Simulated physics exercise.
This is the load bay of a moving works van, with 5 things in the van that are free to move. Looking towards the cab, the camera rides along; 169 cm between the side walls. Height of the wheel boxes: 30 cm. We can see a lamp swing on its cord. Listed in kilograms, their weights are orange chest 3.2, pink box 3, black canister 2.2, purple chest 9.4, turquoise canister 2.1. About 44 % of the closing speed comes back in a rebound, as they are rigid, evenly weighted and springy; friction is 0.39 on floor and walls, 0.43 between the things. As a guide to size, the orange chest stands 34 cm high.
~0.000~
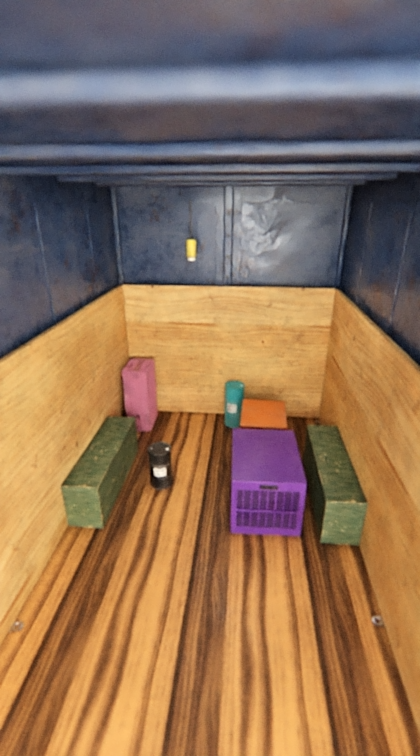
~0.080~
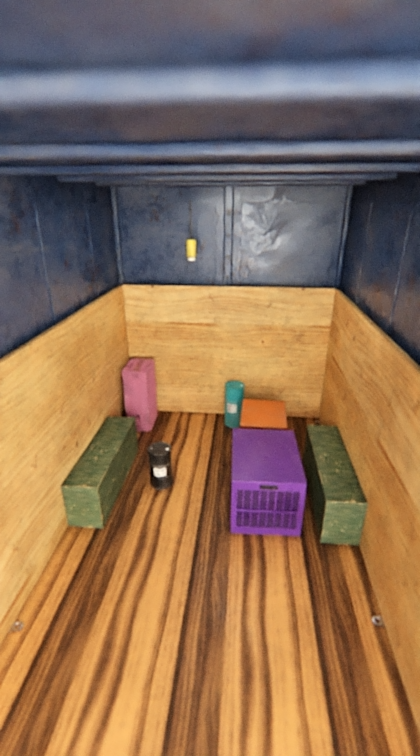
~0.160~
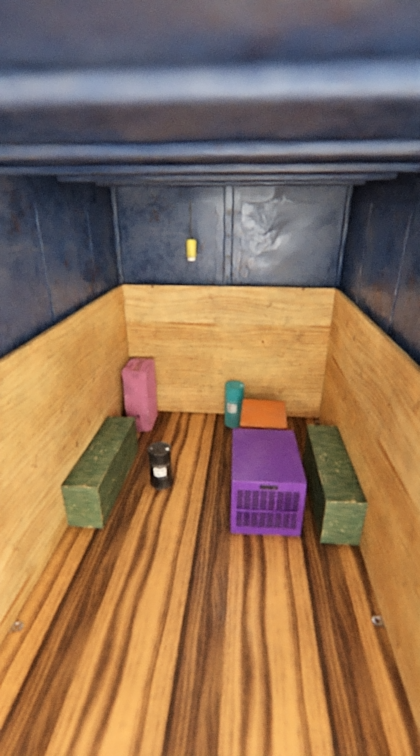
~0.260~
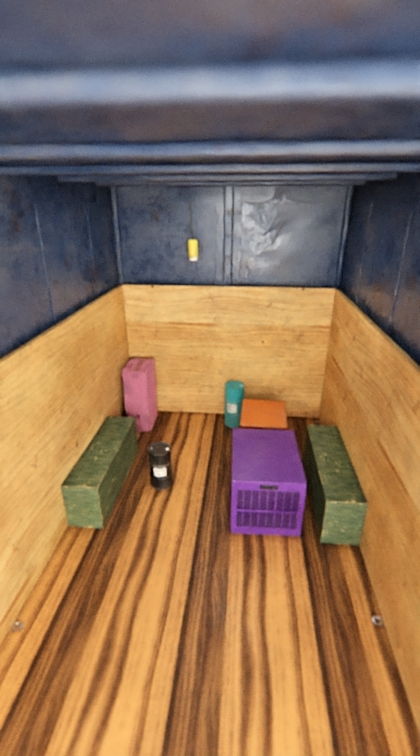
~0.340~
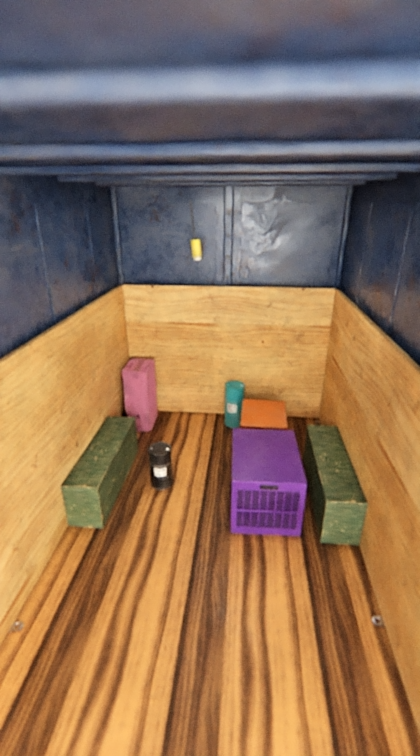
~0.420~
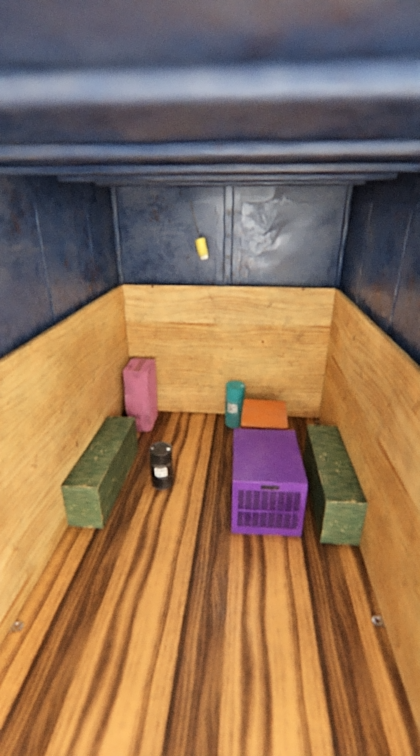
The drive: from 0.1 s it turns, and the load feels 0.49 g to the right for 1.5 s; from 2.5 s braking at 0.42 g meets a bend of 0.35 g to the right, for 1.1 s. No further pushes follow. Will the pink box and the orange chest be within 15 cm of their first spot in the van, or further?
As I see it, the pink box loses its position. The orange chest loses its position.
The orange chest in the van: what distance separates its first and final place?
It ends about 34 centimetres from where it started.
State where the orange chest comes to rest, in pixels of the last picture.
Around (297, 421).
By 0.82 s, load feels 0.49 g right; pink box tilted 35° near (162, 395); orange chest 13 cm from its spot near (280, 433); black canister 15 cm from its spot.
By 1.22 s, load feels 0.49 g right; pink box on its side near (224, 413); orange chest 16 cm from its spot near (283, 432); black canister 47 cm from its spot.
By 2.22 s, steady run; pink box on its side near (243, 413); orange chest 18 cm from its spot near (286, 431); turquoise canister 64 cm from its spot.
When it is over (4.2 s), lying over in the van, pink box; not toppled but over 15 cm from the start, orange chest, black canister and turquoise canister; the last one within 15 cm of the start. In the last view, pink box near (245, 412), orange chest near (297, 421).
